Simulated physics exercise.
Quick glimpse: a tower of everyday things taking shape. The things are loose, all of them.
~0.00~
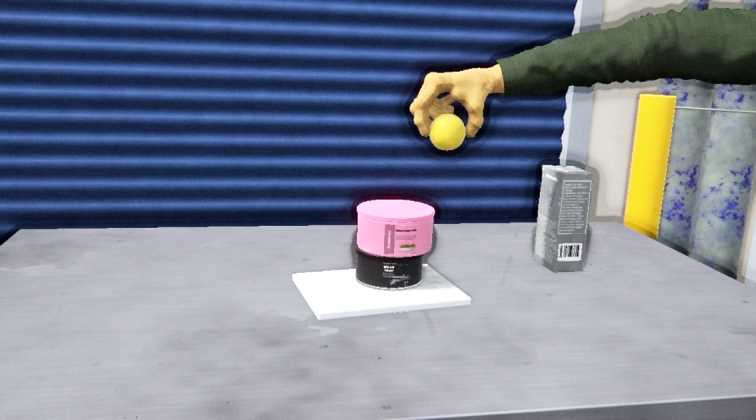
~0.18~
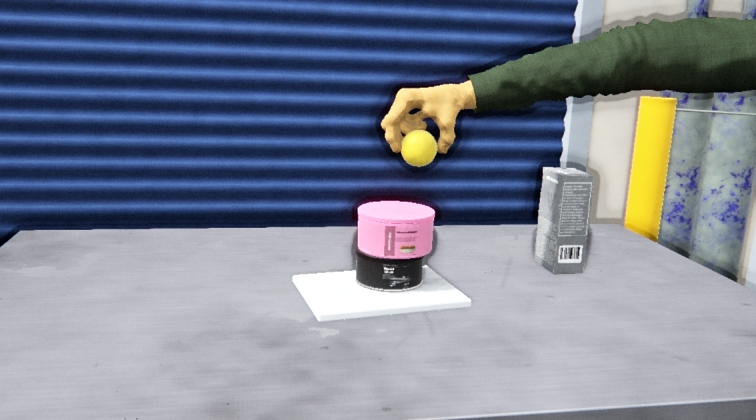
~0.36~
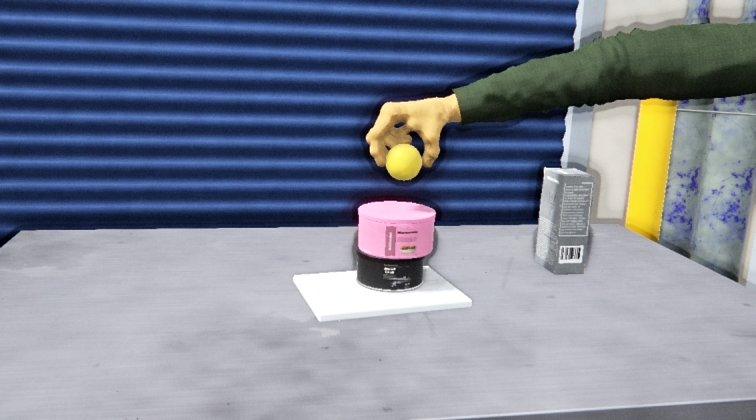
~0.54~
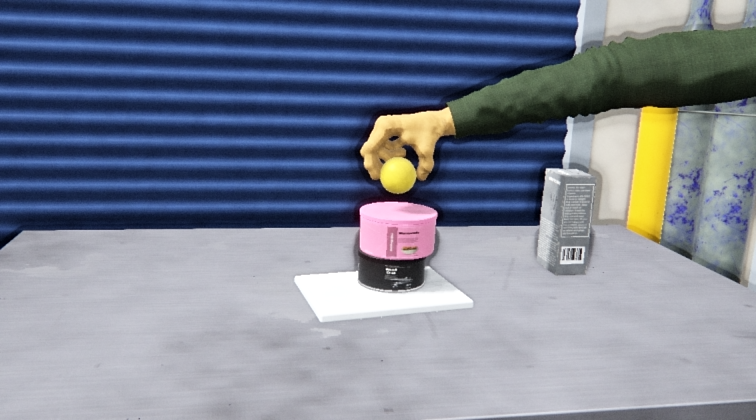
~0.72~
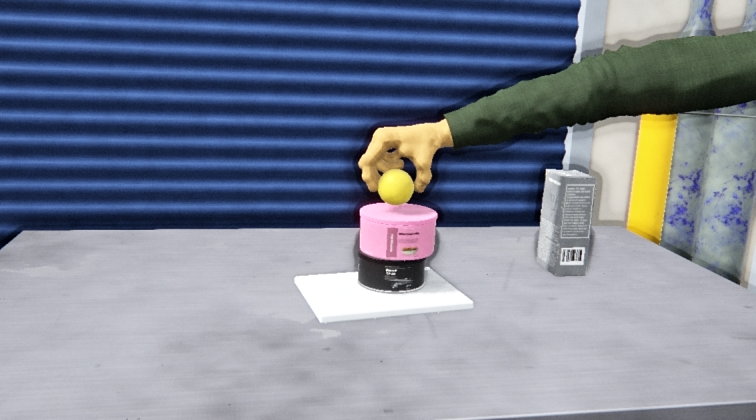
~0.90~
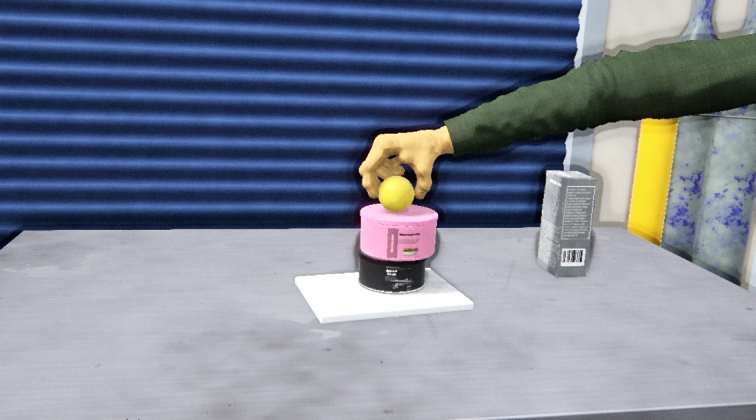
A hand lowers a yellow lemon onto the pink tub stacked on a black tub.
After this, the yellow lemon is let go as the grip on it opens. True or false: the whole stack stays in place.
True.
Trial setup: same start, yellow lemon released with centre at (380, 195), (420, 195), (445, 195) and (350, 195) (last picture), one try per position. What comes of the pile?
Lab note - try 1: No collapse; try 2: No collapse; try 3: Collapse; try 4: Collapse.
By 1.90 s, all is still.
By 2.90 s, yellow lemon resting near (396, 195).
When it is over (4.0 s), all 5 as before. End places, in pixels of the last picture, yellow lemon near (396, 195). The pile holds.
